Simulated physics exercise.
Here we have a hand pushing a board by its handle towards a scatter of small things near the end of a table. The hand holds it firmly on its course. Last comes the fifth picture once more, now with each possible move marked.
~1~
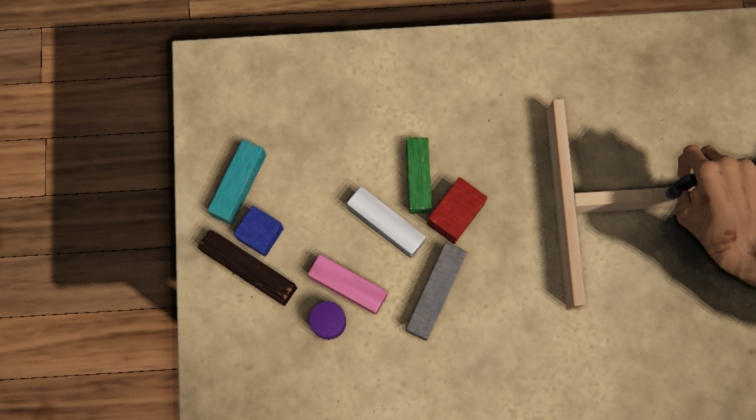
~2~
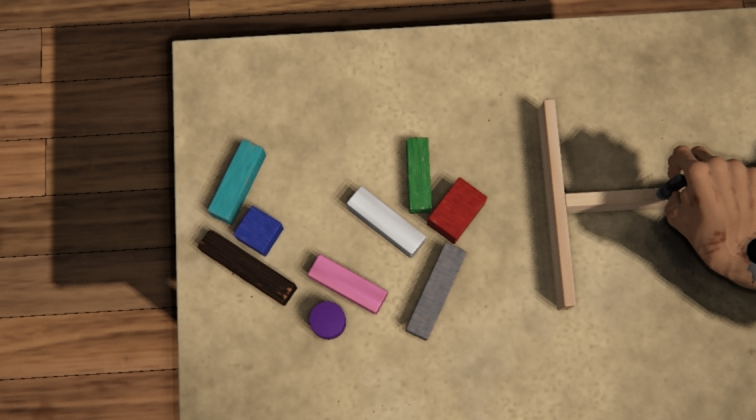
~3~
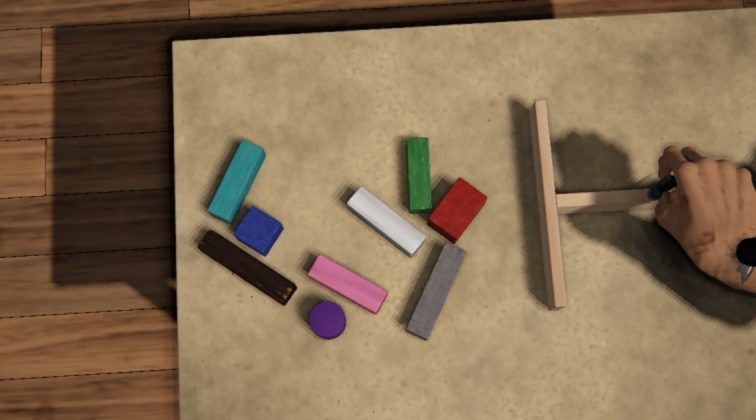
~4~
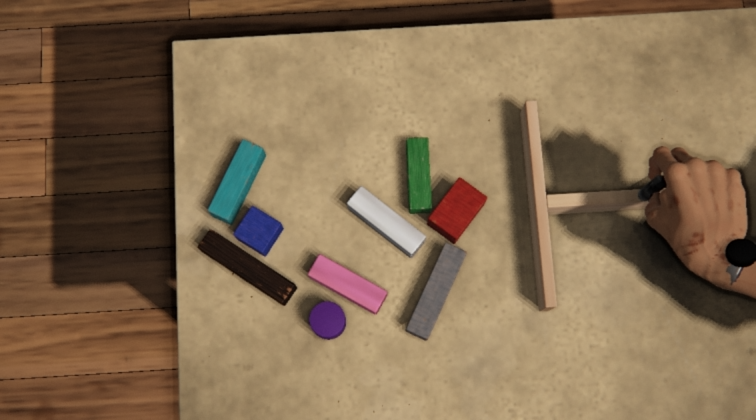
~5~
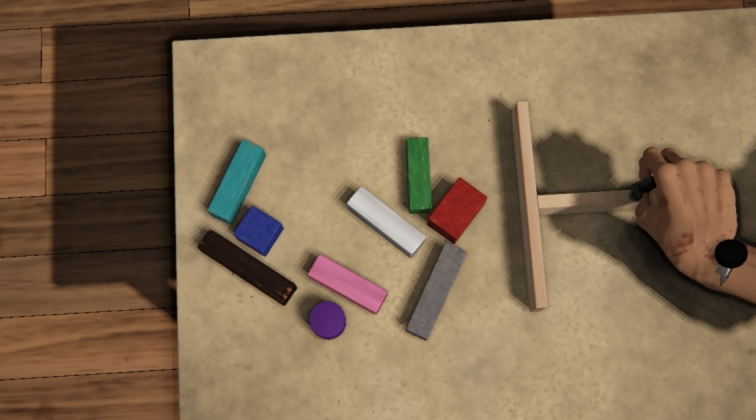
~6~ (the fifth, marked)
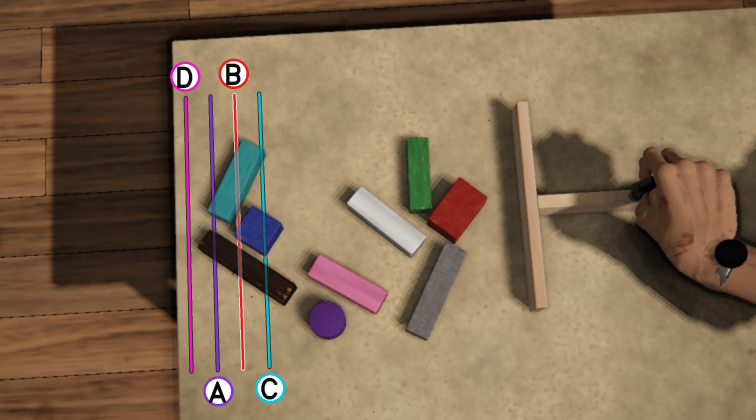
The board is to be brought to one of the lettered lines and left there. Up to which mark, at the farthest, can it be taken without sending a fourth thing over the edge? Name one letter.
It can go as far as B.
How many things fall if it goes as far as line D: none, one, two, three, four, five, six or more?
Six or more.
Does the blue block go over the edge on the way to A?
Yes.
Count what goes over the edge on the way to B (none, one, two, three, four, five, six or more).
By then, two.
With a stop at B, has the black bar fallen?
By then, yes.
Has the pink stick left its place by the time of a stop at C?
By then, yes.
On the marked copy, A at (214, 229); B at (239, 228); C at (264, 226); D at (189, 231).
Following B. Soon after the start, board (426, 208); grey bar (412, 292); green bar (384, 169).
Later, board (321, 215); black bar (219, 286); blue block (231, 236).
In the end, board (238, 220); black bar over the edge; blue block over the edge; two fallen.
As for the rest, A drops five; C is within the limit but short; D drops eight.
